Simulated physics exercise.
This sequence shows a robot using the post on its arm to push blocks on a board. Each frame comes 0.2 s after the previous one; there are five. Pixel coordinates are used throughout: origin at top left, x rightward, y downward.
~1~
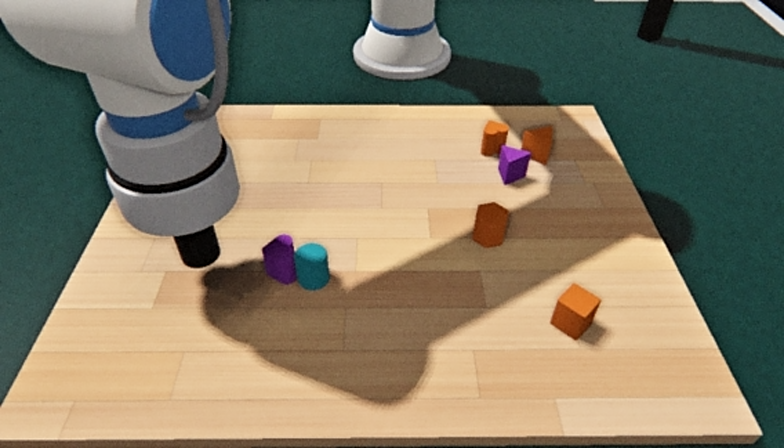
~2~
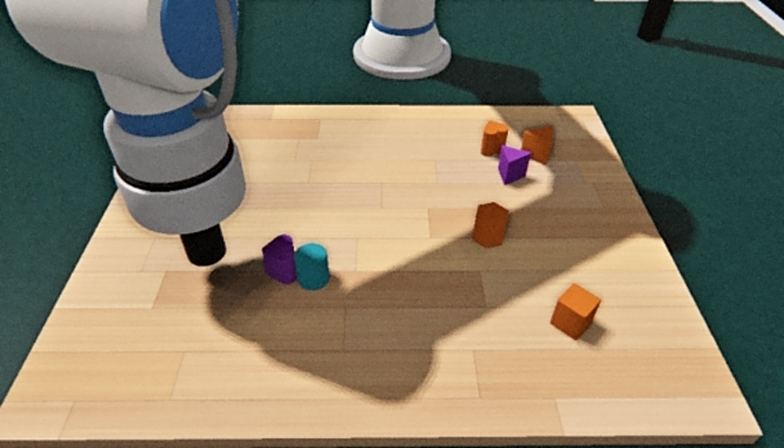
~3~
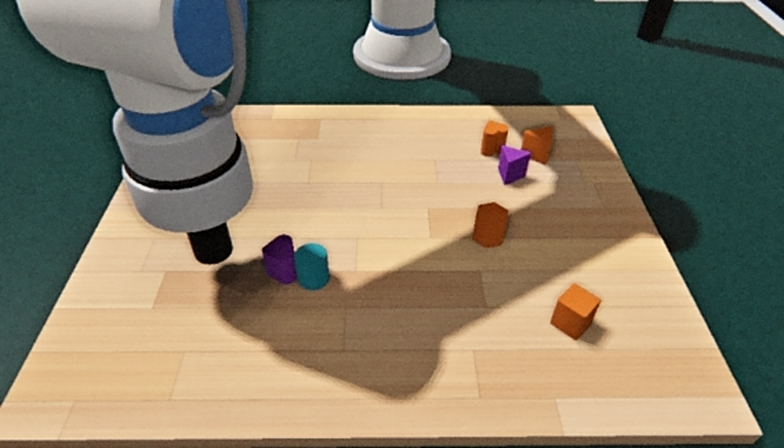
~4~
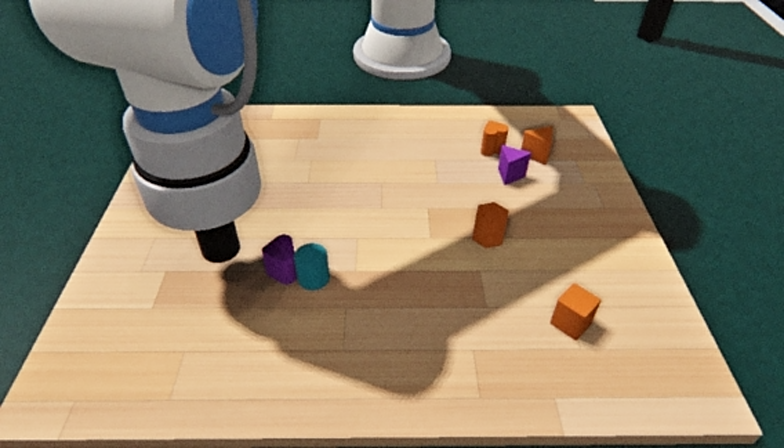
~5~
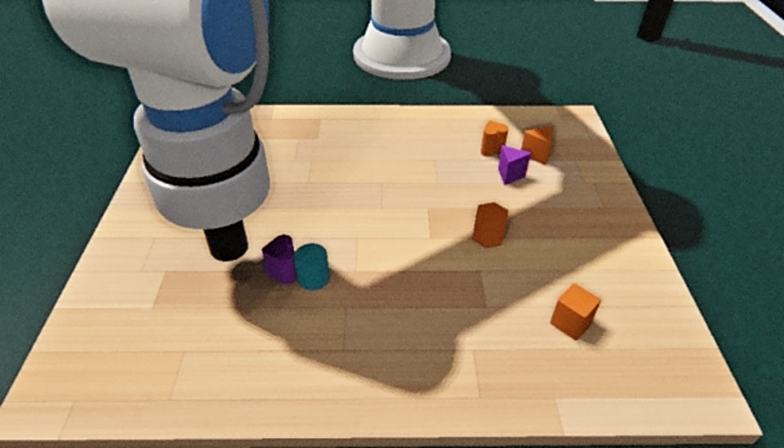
At first, a robot arm holds its black post over the left side of a wooden board, left of a purple block and a turquoise round block, with orange blocks and another purple one farther right. The arm then slides the post slightly right, nearer the purple block, while every block stays still.
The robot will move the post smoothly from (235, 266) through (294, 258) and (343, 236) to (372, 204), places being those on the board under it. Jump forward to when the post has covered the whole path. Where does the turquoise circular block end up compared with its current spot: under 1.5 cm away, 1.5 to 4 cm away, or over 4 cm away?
Band: 1.5 to 4 cm.
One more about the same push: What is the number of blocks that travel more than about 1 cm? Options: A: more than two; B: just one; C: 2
That would be C.
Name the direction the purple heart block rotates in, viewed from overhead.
Viewed from the top, it goes clockwise.
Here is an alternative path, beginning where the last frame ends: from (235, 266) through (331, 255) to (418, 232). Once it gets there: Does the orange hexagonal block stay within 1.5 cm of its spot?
In short: Yes.
What follows on the original path. One third of the way, post at (292, 240); purple heart block at (300, 255), turned 25° clockwise; turquoise circular block at (328, 260).
Two thirds of the way, post at (343, 218); purple heart block at (301, 255), turned 30° clockwise; turquoise circular block at (330, 261).
At the end, post at (372, 186); purple heart block at (301, 255), turned 30° clockwise; turquoise circular block at (330, 261).
